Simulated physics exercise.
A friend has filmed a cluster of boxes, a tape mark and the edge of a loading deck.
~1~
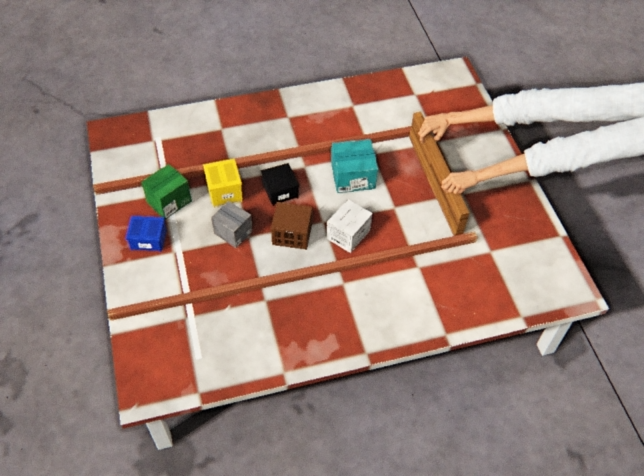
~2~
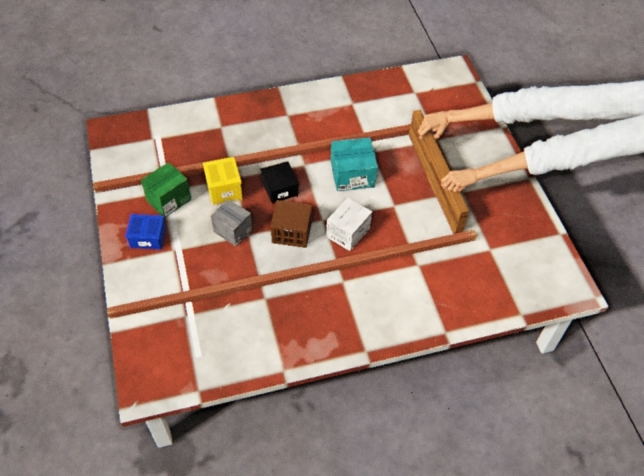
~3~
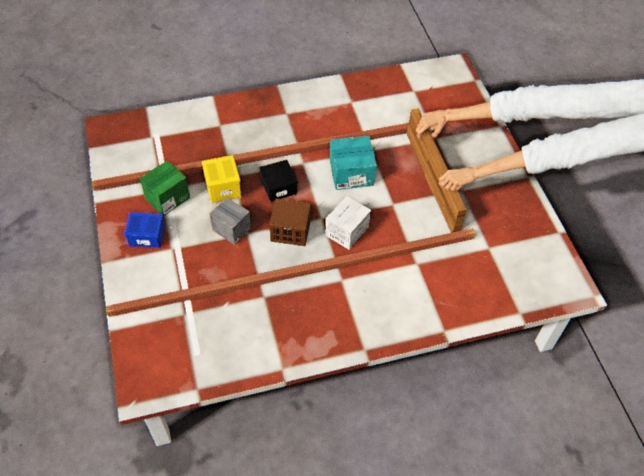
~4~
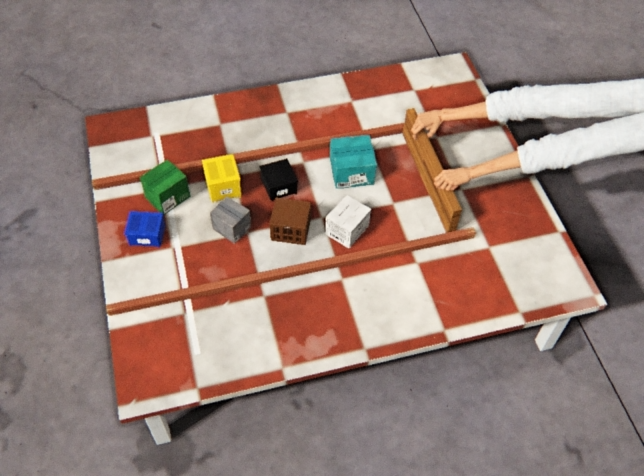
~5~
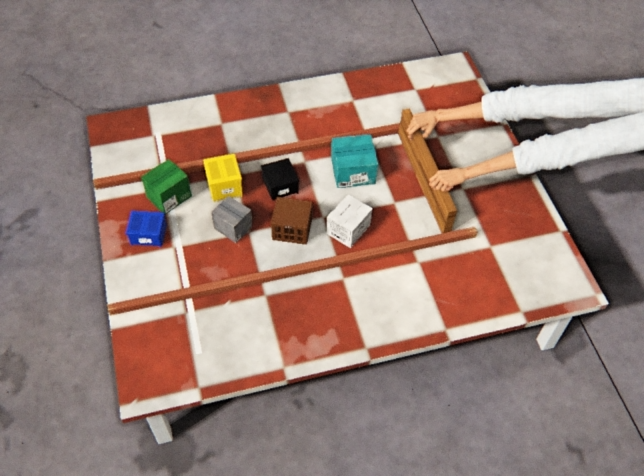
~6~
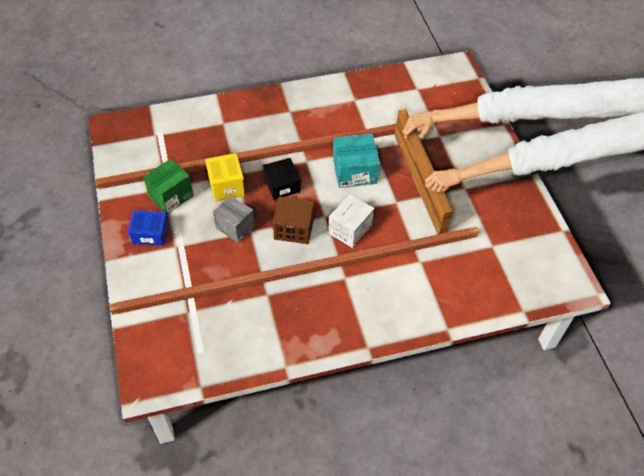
In the video, two hands at the right hold a wooden plank upright on a red-and-white checkered table and slide it slightly left between two rails, while the eight colored boxes ahead of it stay in place.
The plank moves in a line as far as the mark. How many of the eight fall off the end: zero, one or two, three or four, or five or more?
Here the number that fall off is three or four.
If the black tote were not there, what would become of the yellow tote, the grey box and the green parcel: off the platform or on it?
The yellow tote remains up, the grey box holds on, the green parcel tumbles off.
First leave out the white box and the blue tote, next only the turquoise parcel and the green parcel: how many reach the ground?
The counts: 2 and 0.
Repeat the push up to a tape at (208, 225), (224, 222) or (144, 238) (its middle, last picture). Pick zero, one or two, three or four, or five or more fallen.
In that order: Just one or two; either one or two; five or over.
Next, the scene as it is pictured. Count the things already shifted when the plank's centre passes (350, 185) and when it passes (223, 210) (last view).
First 2, then 8.
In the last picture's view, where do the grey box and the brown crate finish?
Near (118, 232) and (157, 235).
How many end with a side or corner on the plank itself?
In contact: 3.
A little later, none off yet; blue tote at rest near (149, 229); green parcel at rest near (169, 186); grey box at rest near (234, 219).
Next, none off yet; blue tote at rest near (149, 229); green parcel shifted a little near (153, 189); grey box shifted a little near (219, 216).
Later still, none off yet; blue tote shifted a little near (132, 230); green parcel shifted well along near (94, 197); grey box shifted well along near (165, 223).
When it is over, the number that fall off is three or four; down, yellow tote, green parcel and blue tote.
